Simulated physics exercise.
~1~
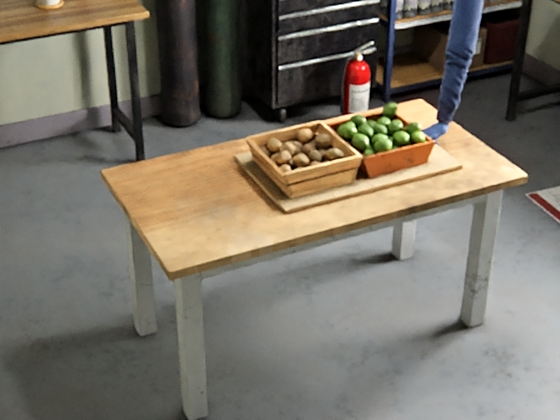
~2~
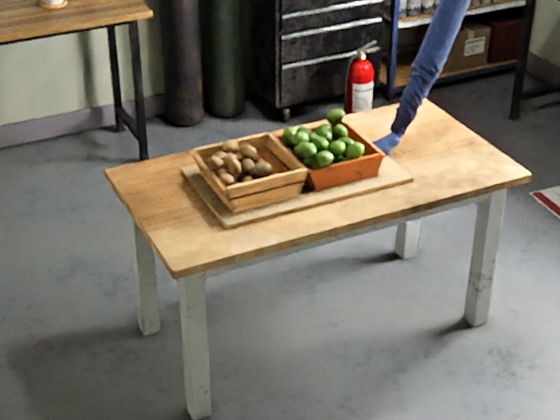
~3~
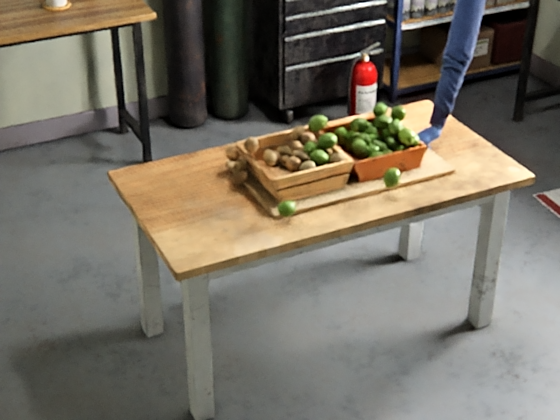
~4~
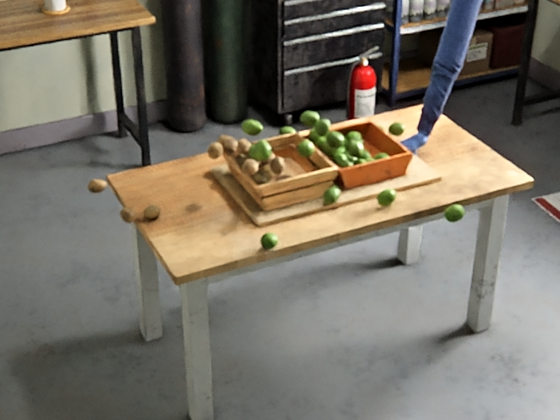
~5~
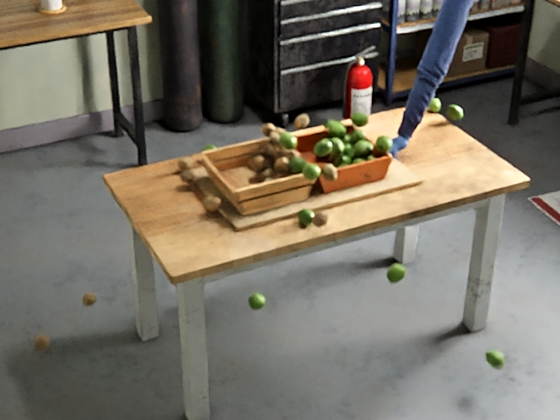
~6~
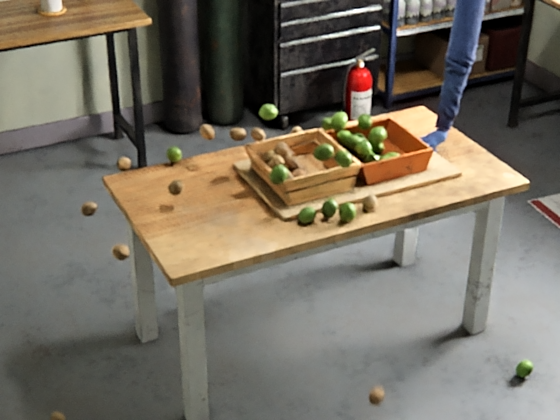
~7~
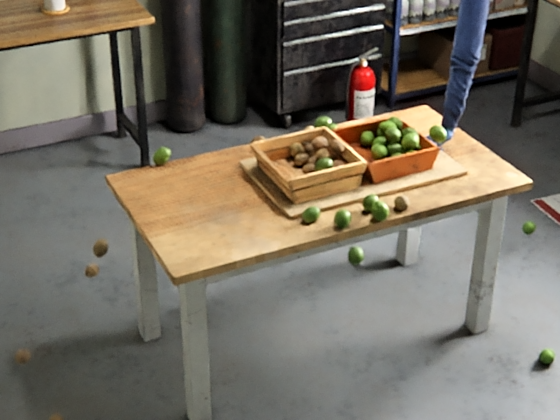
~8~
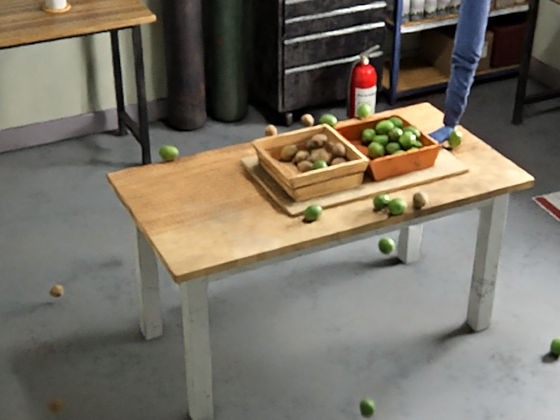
The clip shows a blue-sleeved arm shaking a board left and right on a wooden table, throwing brown fruits and green limes from a wooden crate and an orange crate onto the tabletop and floor, until the board settles with both crates still partly filled.
